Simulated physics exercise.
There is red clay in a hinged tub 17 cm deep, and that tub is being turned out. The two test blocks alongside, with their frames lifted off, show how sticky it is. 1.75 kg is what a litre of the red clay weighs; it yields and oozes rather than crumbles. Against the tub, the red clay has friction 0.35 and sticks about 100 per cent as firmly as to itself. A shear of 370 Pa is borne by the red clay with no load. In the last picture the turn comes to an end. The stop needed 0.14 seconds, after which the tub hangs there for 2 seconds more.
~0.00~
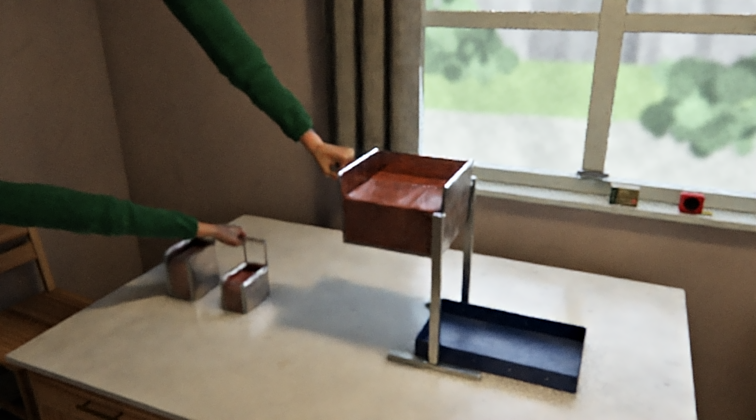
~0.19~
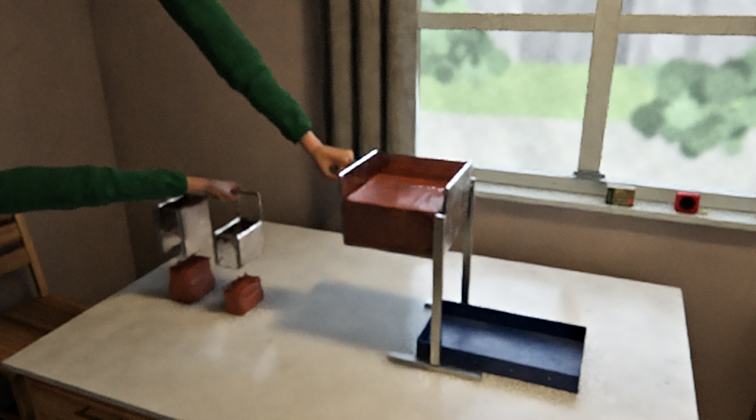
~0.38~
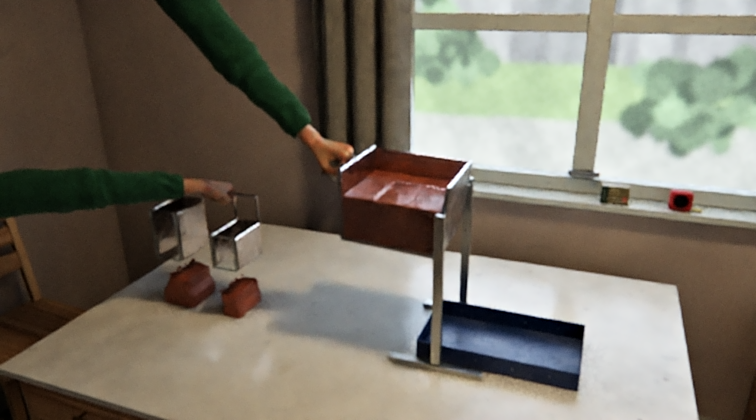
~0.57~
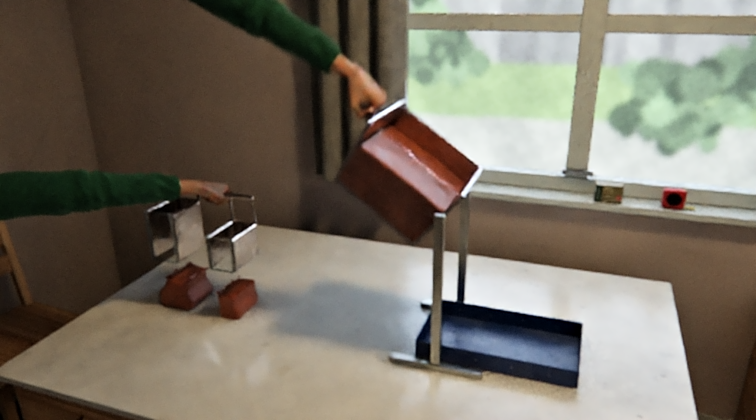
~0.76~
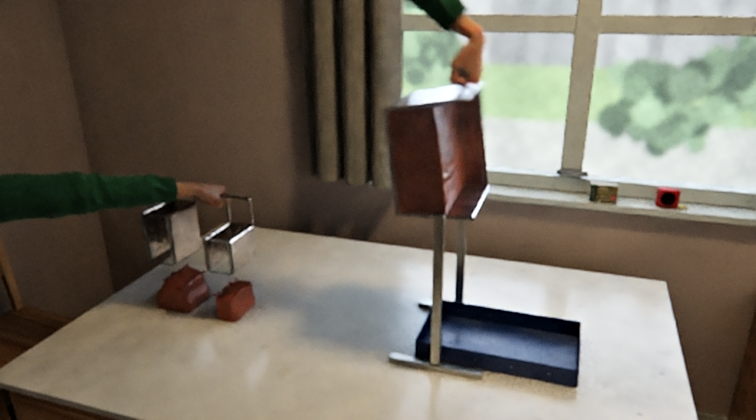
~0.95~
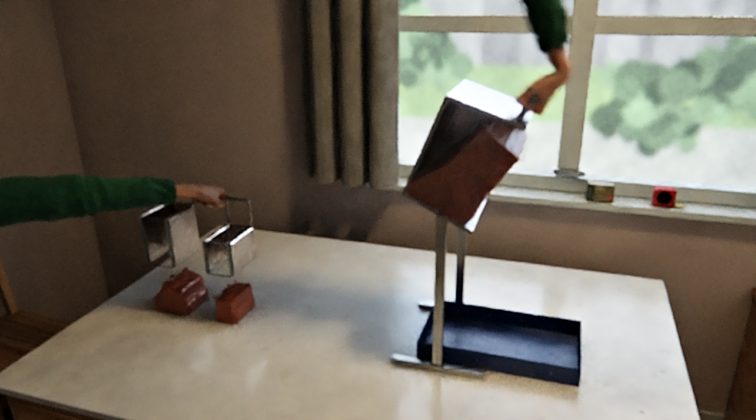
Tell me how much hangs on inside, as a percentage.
Near 14 %.
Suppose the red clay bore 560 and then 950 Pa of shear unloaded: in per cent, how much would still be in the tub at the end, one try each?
About 12 % first, about 16 % second.
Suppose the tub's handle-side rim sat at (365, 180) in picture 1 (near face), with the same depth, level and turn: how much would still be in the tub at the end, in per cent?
Then about 12 %.
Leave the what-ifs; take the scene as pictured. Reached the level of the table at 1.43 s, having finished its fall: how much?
Near 75 per cent has got down by that time.
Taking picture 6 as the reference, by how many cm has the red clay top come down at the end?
Roughly 14 cm.
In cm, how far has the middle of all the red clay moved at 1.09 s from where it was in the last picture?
Roughly 16 centimetres.
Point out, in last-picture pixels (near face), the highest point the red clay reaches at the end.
The highest point is near (416, 184) in the last picture.
After 1.09 s, the tub is at 112 degrees and holds 30 %.
After 1.26 s, the tub is at 112 degrees and holds 19 %.
After 1.43 s, the tub is at 112 degrees and holds 14 %.
After 1.60 s, the tub is at 112 degrees and holds 14 %.
After 2.95 s, the tub is at 112 degrees and holds 14 %.
